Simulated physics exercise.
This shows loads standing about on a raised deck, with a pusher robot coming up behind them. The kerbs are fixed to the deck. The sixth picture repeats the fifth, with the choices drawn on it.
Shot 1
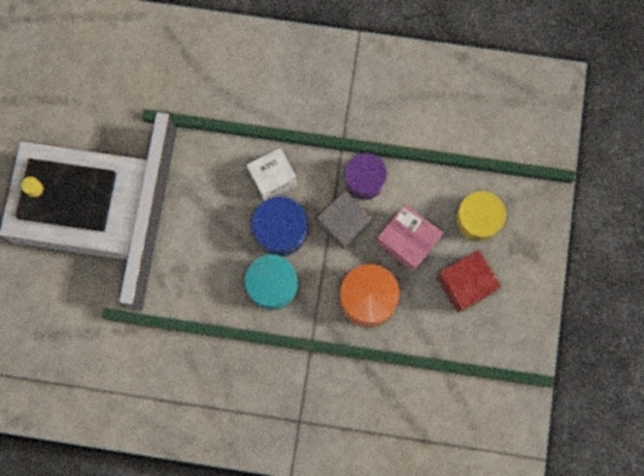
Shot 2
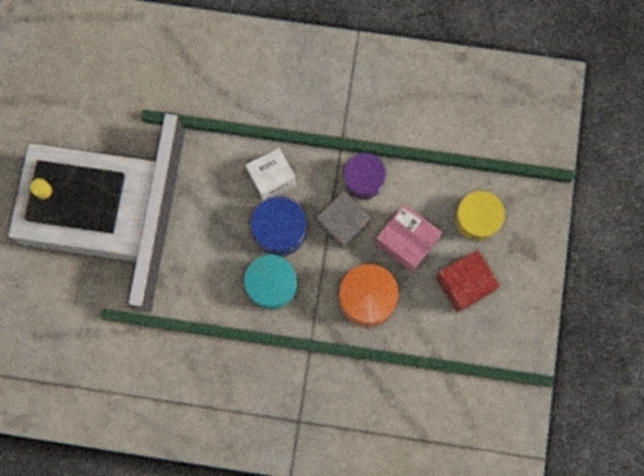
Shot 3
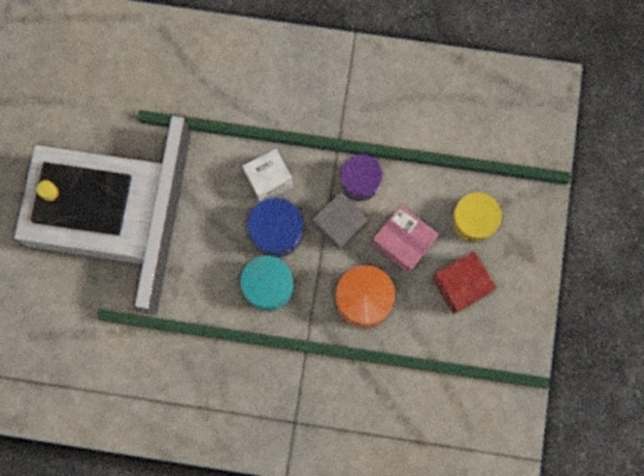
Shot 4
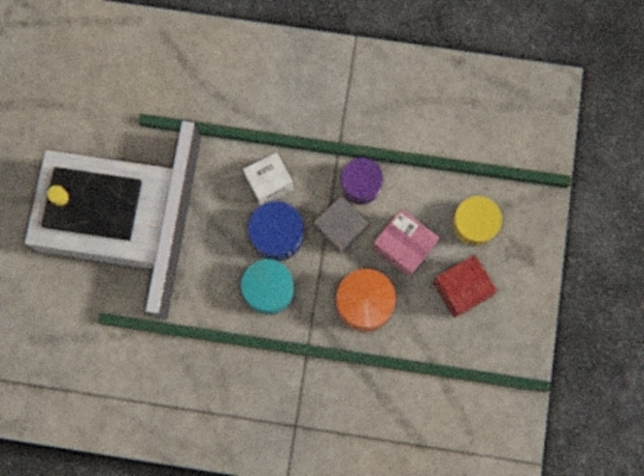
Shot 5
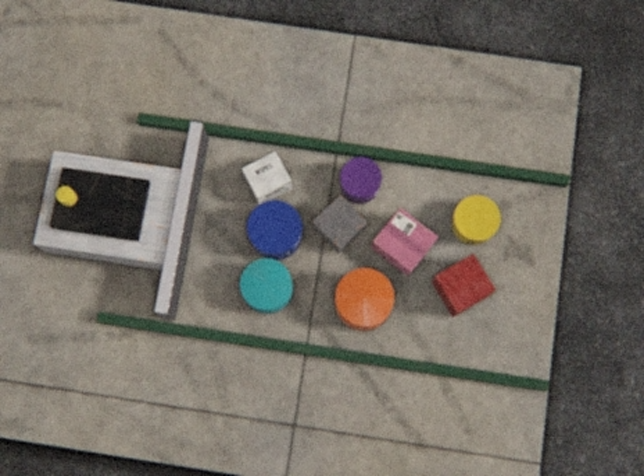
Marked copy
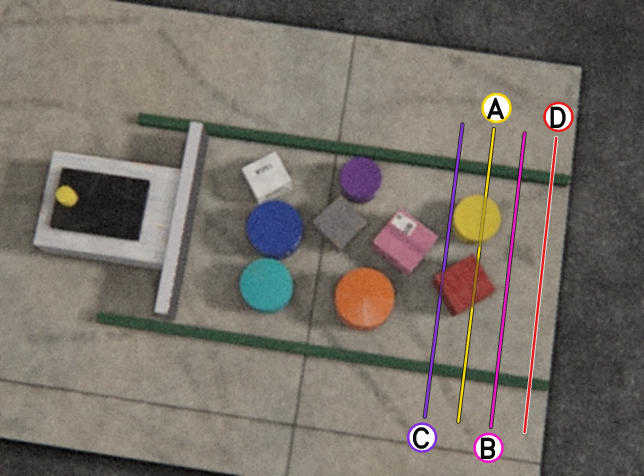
A pale pusher robot with a wide flat blade crept slowly to the right between two green rails, closing a little of the gap to a cluster of colourful round and boxy loads that stayed put.
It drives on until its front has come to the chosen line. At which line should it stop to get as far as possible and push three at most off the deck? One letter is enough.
Stop at A.
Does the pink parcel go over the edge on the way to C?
By then, no.
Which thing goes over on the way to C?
The red crate goes over.
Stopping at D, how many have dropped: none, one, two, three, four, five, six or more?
Six or more.
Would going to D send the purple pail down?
Yes.
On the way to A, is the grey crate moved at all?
By then, yes.
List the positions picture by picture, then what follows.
In the first frame, turquoise canister (272, 283); yellow pail (480, 217); purple pail (365, 177).
In the second frame, robot (82, 197); blue pail (280, 227).
In the third frame, robot (89, 199); orange canister (365, 297).
In the fourth frame, robot (99, 204); white box (269, 180).
In the fifth frame, robot (107, 205); turquoise canister (267, 287); yellow pail (475, 221); purple pail (361, 181).
On the copy, A at (477, 271); B at (508, 275); C at (444, 266); D at (541, 280).
On A. First, robot (215, 221); pink parcel (409, 245); turquoise canister (312, 293).
Then, robot (321, 237); red crate (521, 311); pink parcel (487, 280).
Finally, robot (405, 249); red crate over the edge; pink parcel over the edge; two fallen.
By contrast, B drops five; C is within the limit but short; D drops nine.
